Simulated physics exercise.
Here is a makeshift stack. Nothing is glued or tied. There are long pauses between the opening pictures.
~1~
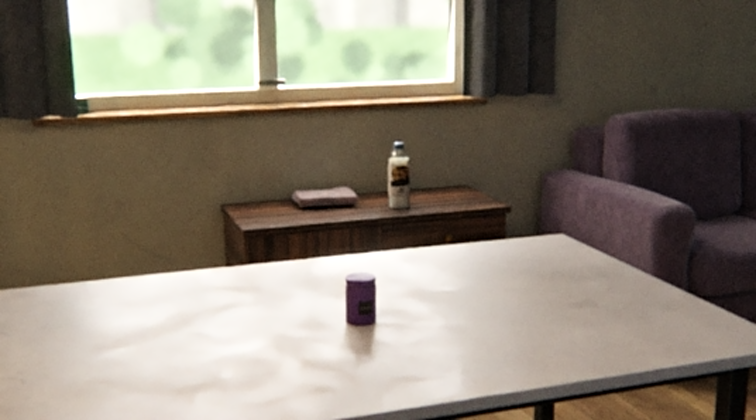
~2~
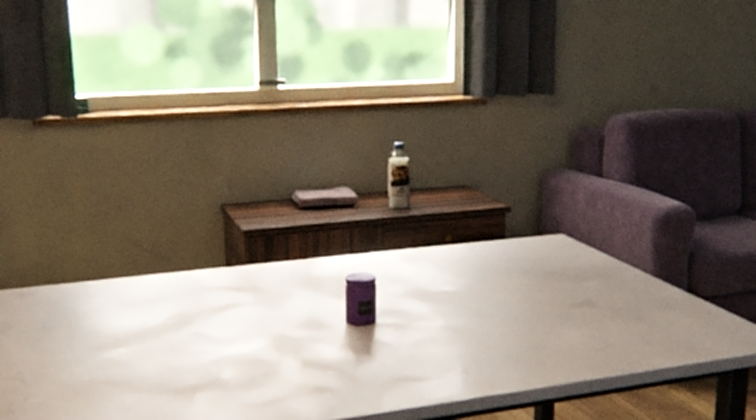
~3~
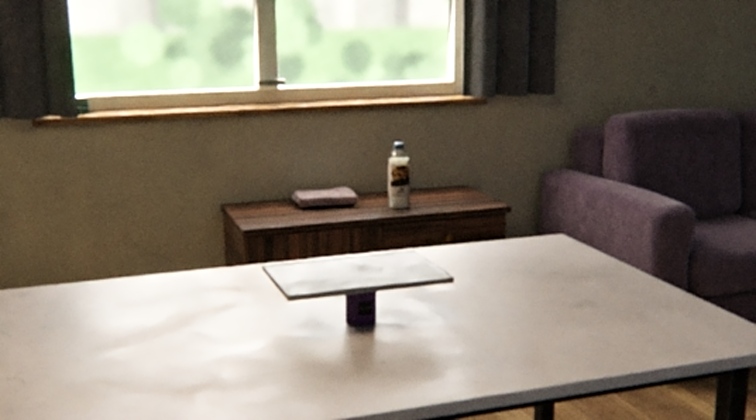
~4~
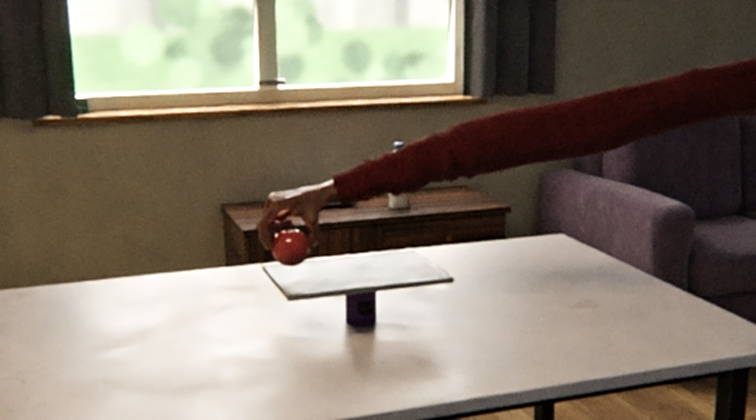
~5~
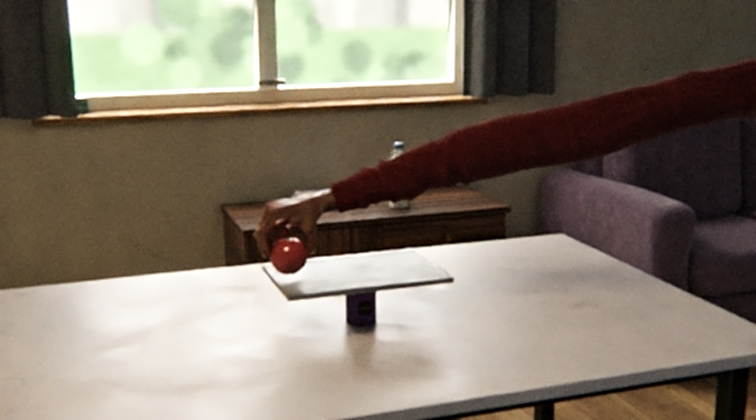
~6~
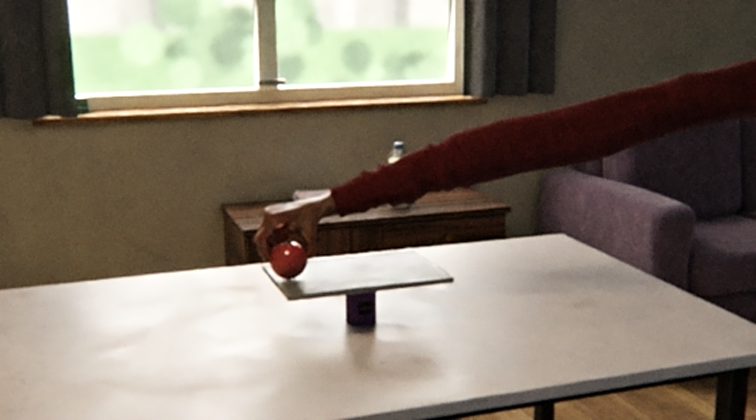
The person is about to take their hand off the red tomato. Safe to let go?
It comes apart.
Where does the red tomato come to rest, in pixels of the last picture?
Near (192, 324).
Then, 0.40 s past the last view, red tomato now fallen; grey lid rocked 39° from its first pose.
Then, 0.60 s past the last view, grey lid rocked 27° from its first pose.
Then, 0.90 s past the last view, grey lid now fallen.
Finally, fallen, red tomato and grey lid; purple jar still in place. Final places as the last picture's camera would see them, red tomato near (192, 324). The stack gives way.
